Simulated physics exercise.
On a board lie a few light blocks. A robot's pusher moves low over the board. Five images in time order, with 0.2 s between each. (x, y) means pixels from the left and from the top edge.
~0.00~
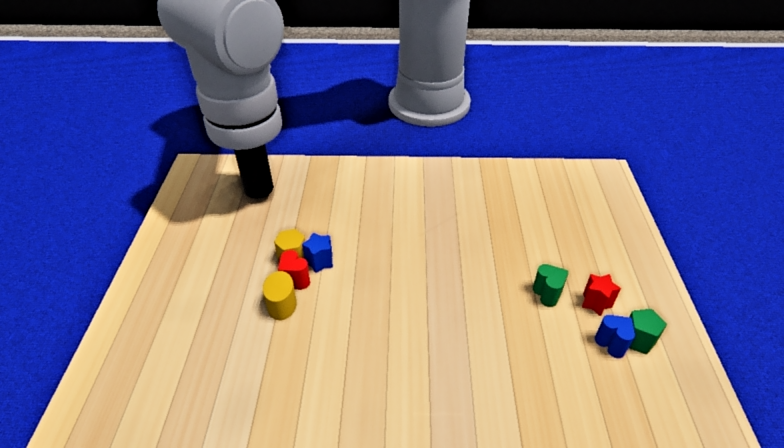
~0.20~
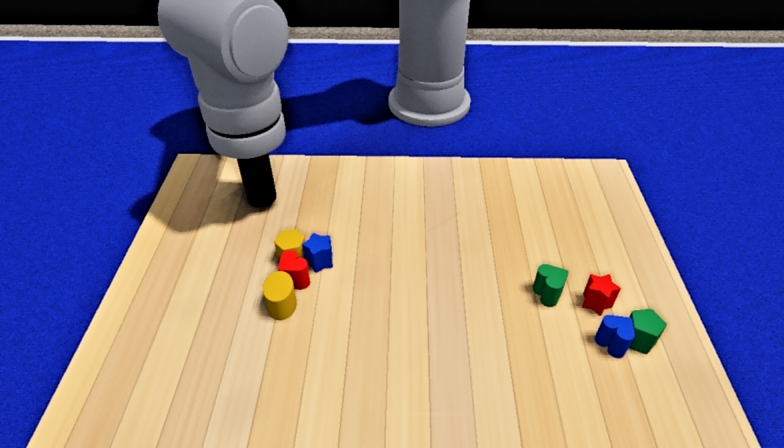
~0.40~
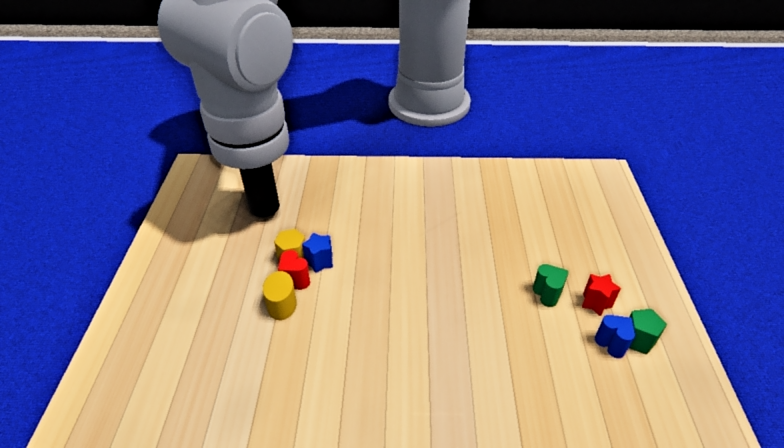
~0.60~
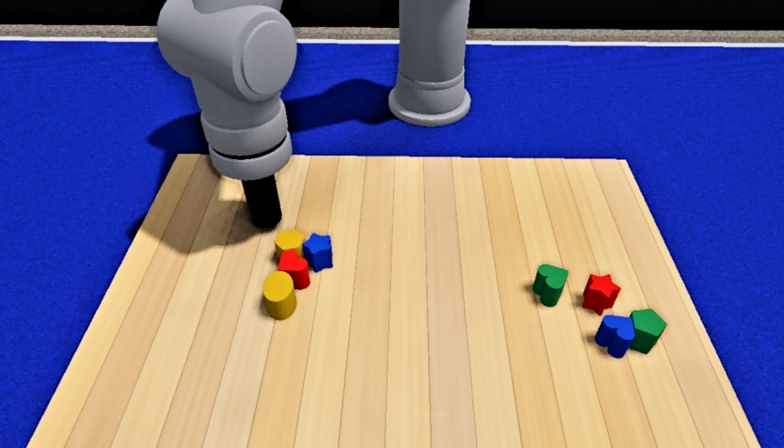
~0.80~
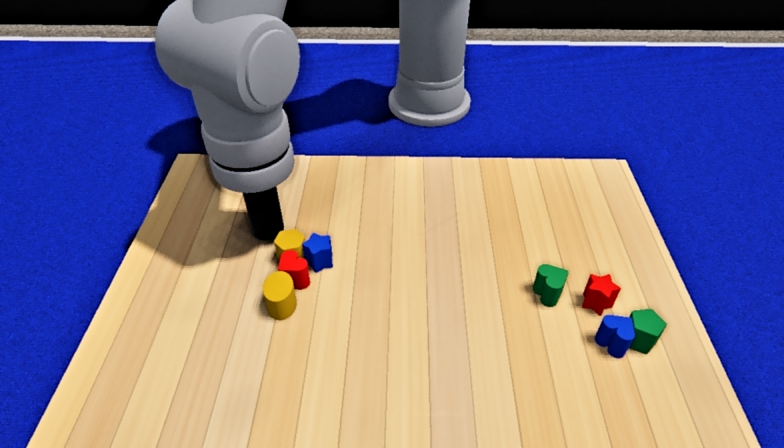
A grey robot arm with a black pusher tip reaches over the upper left of a pale wooden board on a blue surface, seen from a fixed, raised viewpoint. Two yellow blocks, a red one and a blue star cluster left of centre, while two green blocks, a red star and a blue block sit at right. The pusher moves slowly toward the viewer and slightly right, nearing the upper yellow block, while every block stays still.
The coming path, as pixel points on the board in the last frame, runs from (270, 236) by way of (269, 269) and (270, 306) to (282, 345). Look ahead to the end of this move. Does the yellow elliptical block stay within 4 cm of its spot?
No
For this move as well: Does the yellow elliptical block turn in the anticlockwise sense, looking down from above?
Yes
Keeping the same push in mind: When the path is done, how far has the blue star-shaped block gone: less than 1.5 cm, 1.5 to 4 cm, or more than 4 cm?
Its final spot will lie within 1.5 cm of the current one.
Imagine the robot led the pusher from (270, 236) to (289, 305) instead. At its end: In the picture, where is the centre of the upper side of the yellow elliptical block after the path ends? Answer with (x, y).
The point I'd pick in the picture is (275, 316).
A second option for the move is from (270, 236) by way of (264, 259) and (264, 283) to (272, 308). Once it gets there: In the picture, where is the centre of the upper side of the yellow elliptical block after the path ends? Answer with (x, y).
Its top face will be centred at roughly (292, 308).
On the path given first. One third of the way, pusher at (267, 262); yellow hexagonal block at (297, 241), turned 15° anticlockwise; red heart block at (295, 265), turned 25° clockwise; blue star-shaped block at (326, 242).
Two thirds of the way, pusher at (269, 300); yellow elliptical block at (287, 309), turned 20° anticlockwise; yellow hexagonal block at (297, 241), turned 15° anticlockwise; red heart block at (297, 267); blue star-shaped block at (326, 242).
At the end, pusher at (281, 339); yellow elliptical block at (314, 339), turned 70° anticlockwise; yellow hexagonal block at (297, 241), turned 15° anticlockwise; red heart block at (297, 267); blue star-shaped block at (326, 242).
